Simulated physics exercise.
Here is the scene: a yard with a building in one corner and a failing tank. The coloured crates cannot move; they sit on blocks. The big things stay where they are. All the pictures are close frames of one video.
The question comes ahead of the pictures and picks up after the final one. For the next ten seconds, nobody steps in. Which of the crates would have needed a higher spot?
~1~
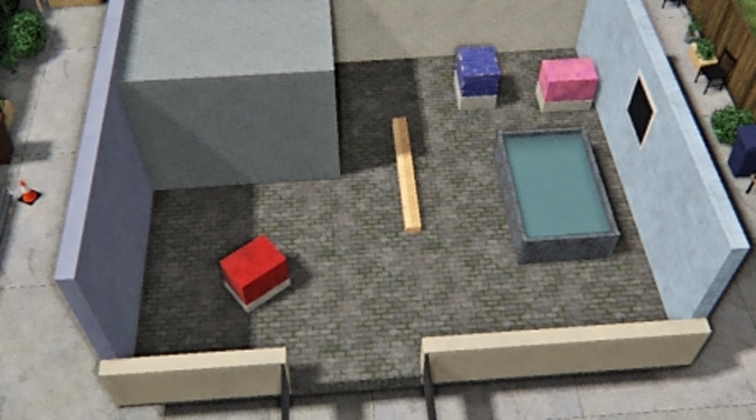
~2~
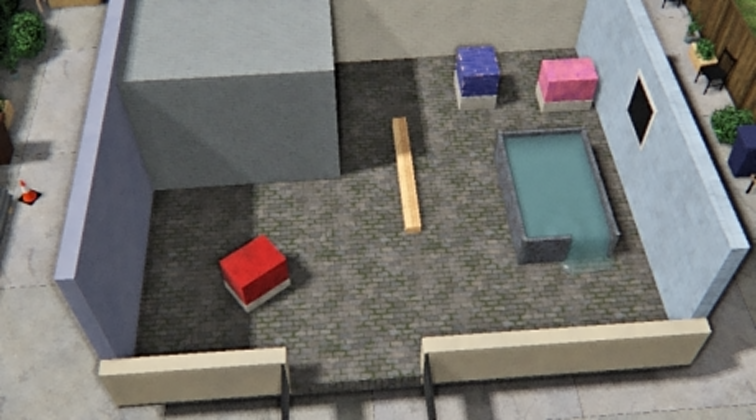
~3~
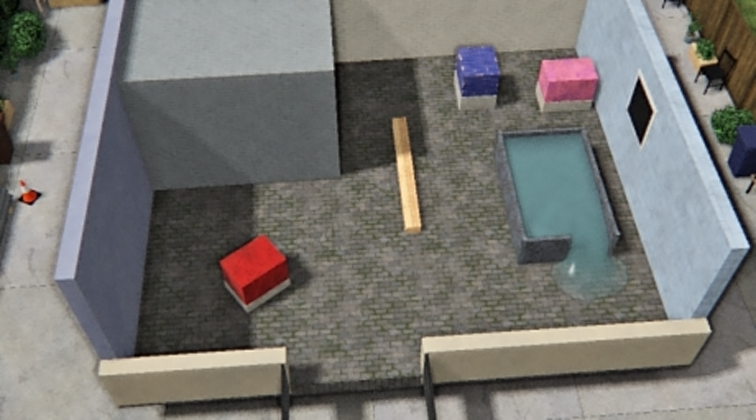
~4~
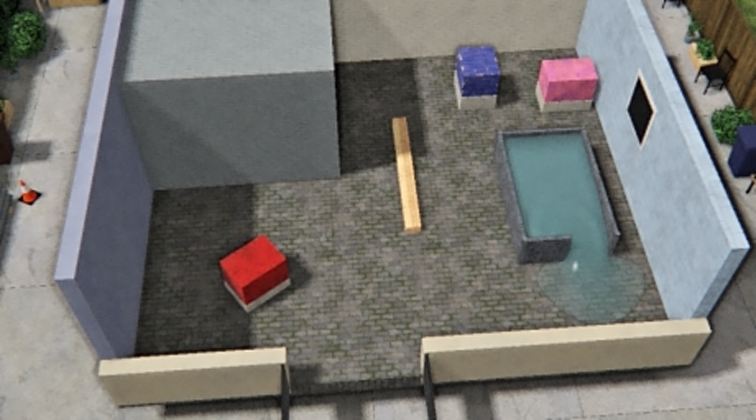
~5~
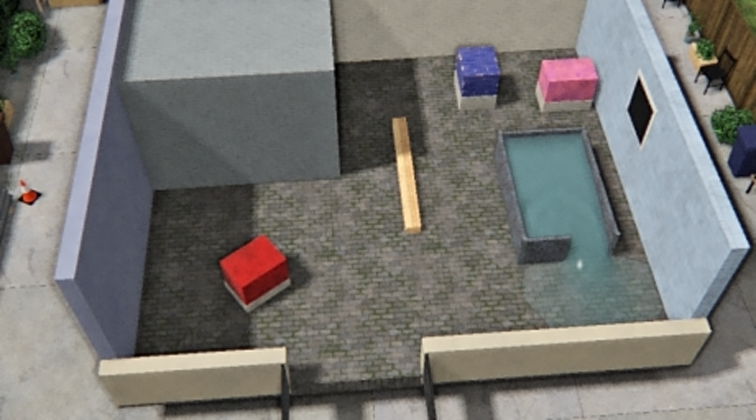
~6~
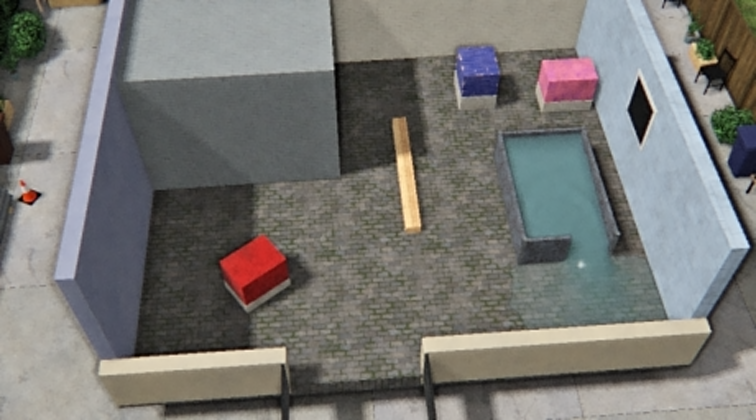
Blue crate: No, it stays dry. Red crate: No, it stays dry. Pink crate: No, it stays dry.
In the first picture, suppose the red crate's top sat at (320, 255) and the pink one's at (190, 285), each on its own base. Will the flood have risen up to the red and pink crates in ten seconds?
First the red crate: It keeps clear; then the pink crate: It keeps clear.
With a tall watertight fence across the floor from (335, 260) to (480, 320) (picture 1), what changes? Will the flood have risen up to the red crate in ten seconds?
Then the red crate is untouched.
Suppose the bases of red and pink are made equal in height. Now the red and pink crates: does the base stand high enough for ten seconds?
In that case the red one is left dry and the pink one is left dry.
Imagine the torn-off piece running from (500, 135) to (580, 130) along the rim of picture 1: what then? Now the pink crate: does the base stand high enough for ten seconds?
The pink crate gets flooded.
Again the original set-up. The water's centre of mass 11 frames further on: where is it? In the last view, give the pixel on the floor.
Around pixel (560, 245).
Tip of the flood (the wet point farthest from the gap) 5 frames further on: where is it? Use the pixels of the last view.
I'd point to (474, 357).
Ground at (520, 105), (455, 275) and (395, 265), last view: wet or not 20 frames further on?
Going through them in order, I'd call them clear, drenched and drenched.
A moment on, water covers 10 % of the floor; the blue crate not reached, the red crate not reached, the pink crate not reached.
Next, water covers 15 % of the floor; the blue crate not reached, the red crate not reached, the pink crate not reached.
Then, water covers 35 % of the floor; the blue crate not reached, the red crate water round its plinth, the pink crate not reached.
Later, water covers 60 % of the floor; the blue crate water round its plinth, the red crate water round its plinth, the pink crate water round its plinth.
In the end, water covers 75 % of the floor; the blue crate stayed above the water, the red crate stayed above the water, the pink crate stayed above the water.
